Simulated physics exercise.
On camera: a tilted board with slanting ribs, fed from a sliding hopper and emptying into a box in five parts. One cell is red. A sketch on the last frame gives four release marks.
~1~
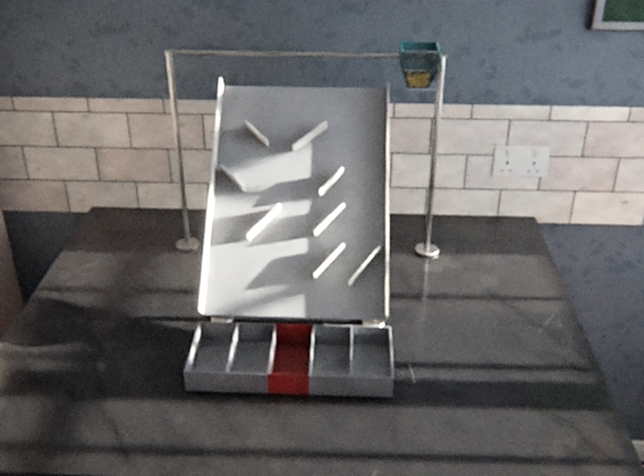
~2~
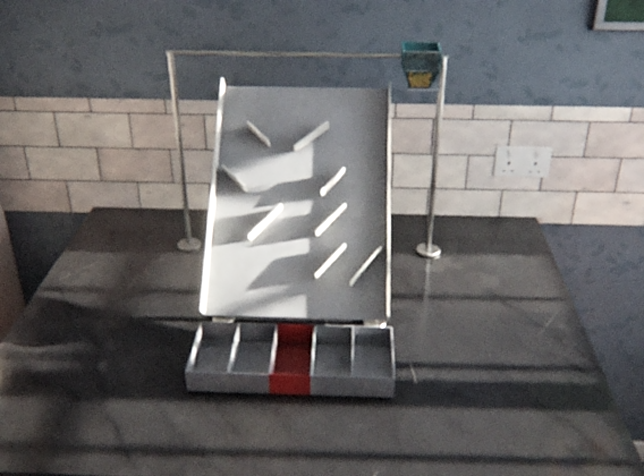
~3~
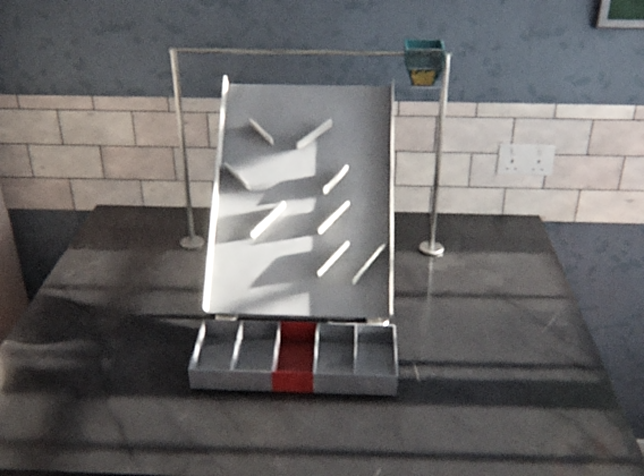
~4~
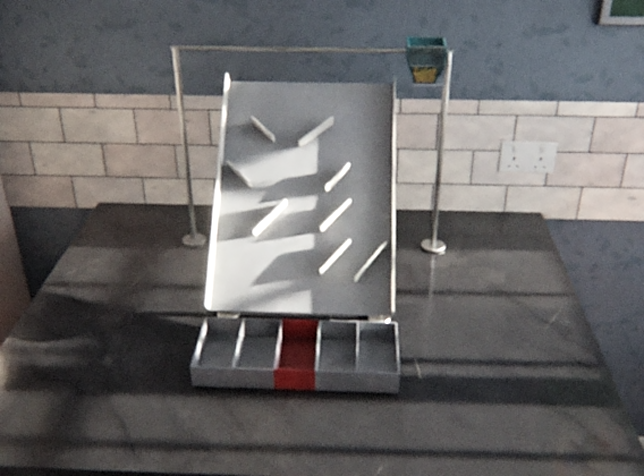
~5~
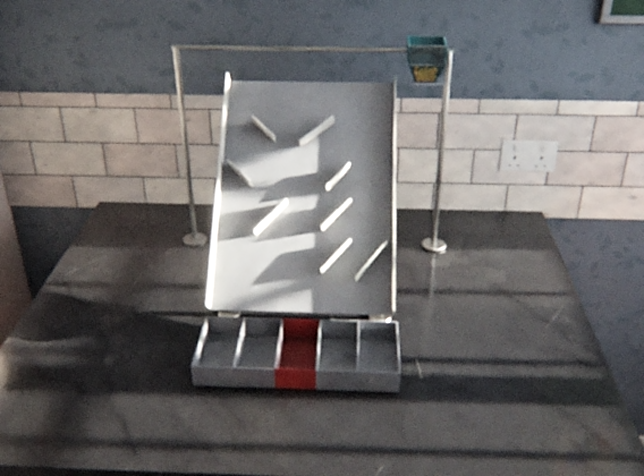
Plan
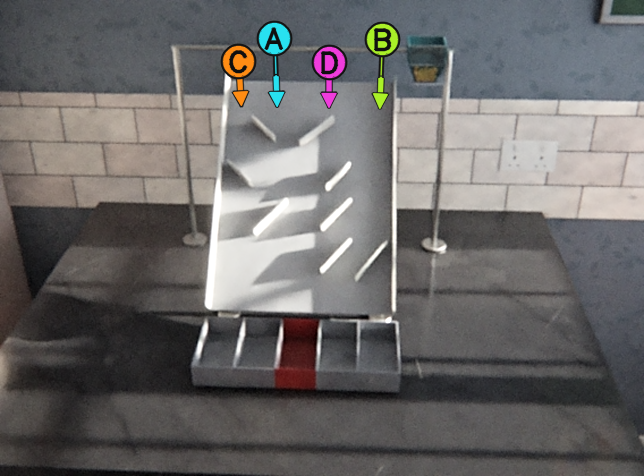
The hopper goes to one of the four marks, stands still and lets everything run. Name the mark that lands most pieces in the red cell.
I would pick mark A.
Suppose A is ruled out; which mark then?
B.
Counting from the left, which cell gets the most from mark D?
The first from the left.
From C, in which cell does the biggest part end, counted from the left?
The first from the left.
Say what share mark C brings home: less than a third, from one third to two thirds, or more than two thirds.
Mark C gives less than a third.
On the marked copy, mark A meets the board at (276, 101); mark B meets the board at (380, 103); mark C meets the board at (241, 100); mark D meets the board at (329, 102).
Choosing A, roughly two thirds in the red cell, roughly a third in other cells.
Choosing B, roughly half in the red cell, roughly half in other cells.
Choosing C, just a few in the red cell, almost all in other cells, just a few held on the board, just a few outside the box.
Choosing D, about a tenth in the red cell, the larger part in other cells, just a few outside the box.
